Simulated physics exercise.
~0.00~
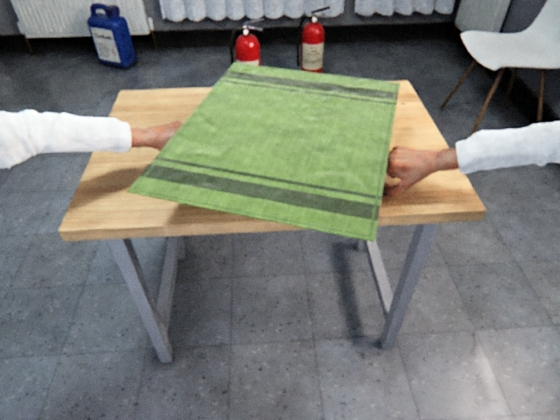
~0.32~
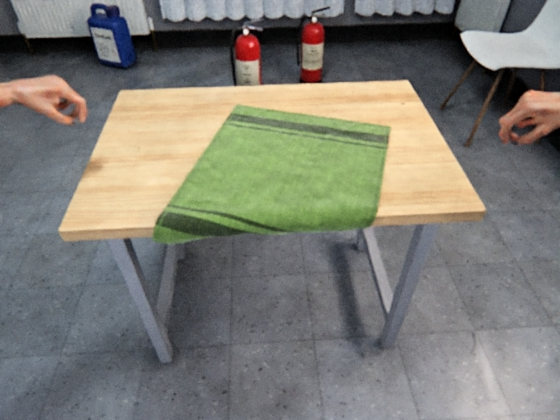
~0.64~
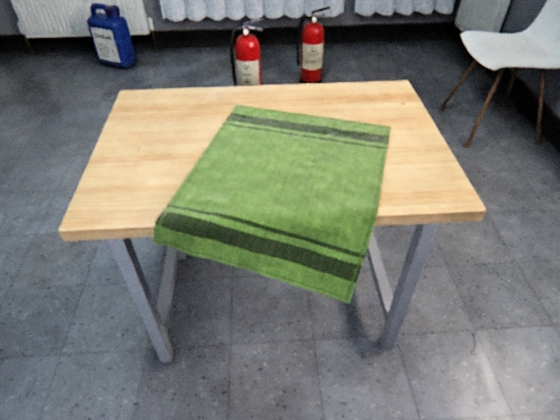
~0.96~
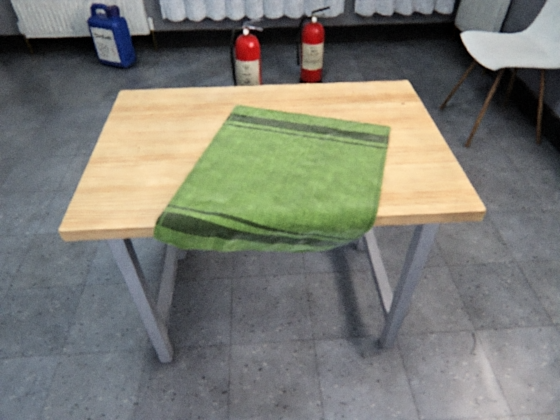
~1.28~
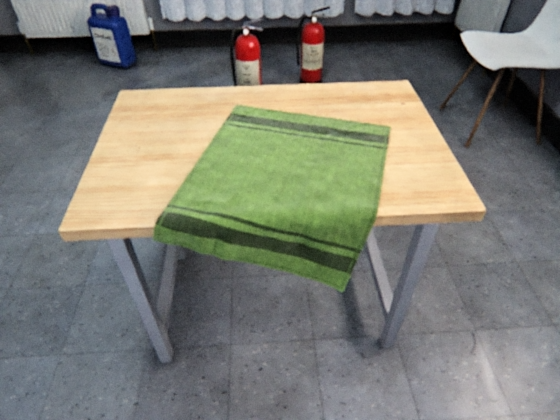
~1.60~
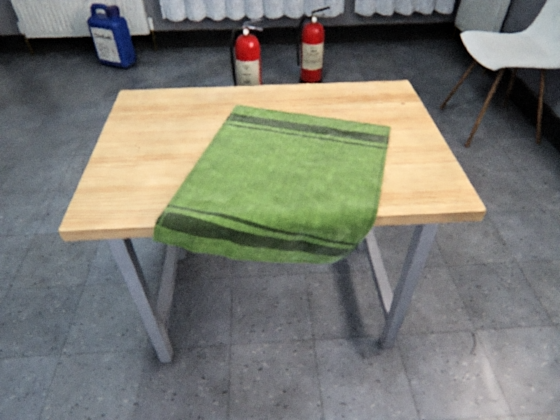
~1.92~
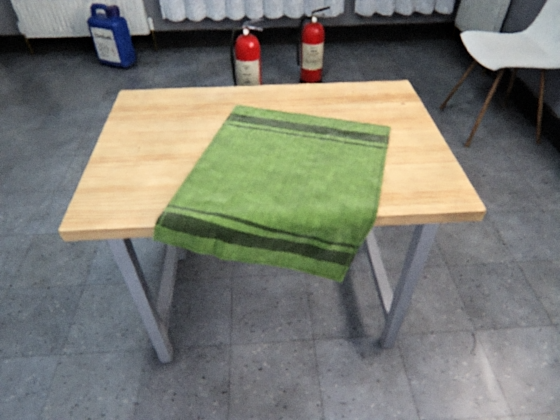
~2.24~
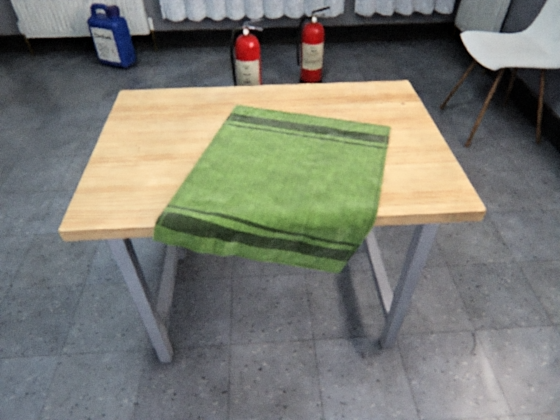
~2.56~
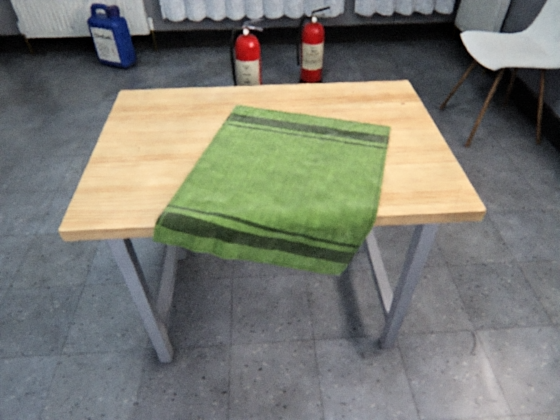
In a room with a gray tiled floor, two hands hold a green cloth with dark stripes over a wooden table and let go; it drops across the front edge, its overhanging end swings back and forth less and less, and it stays mostly on the tabletop.
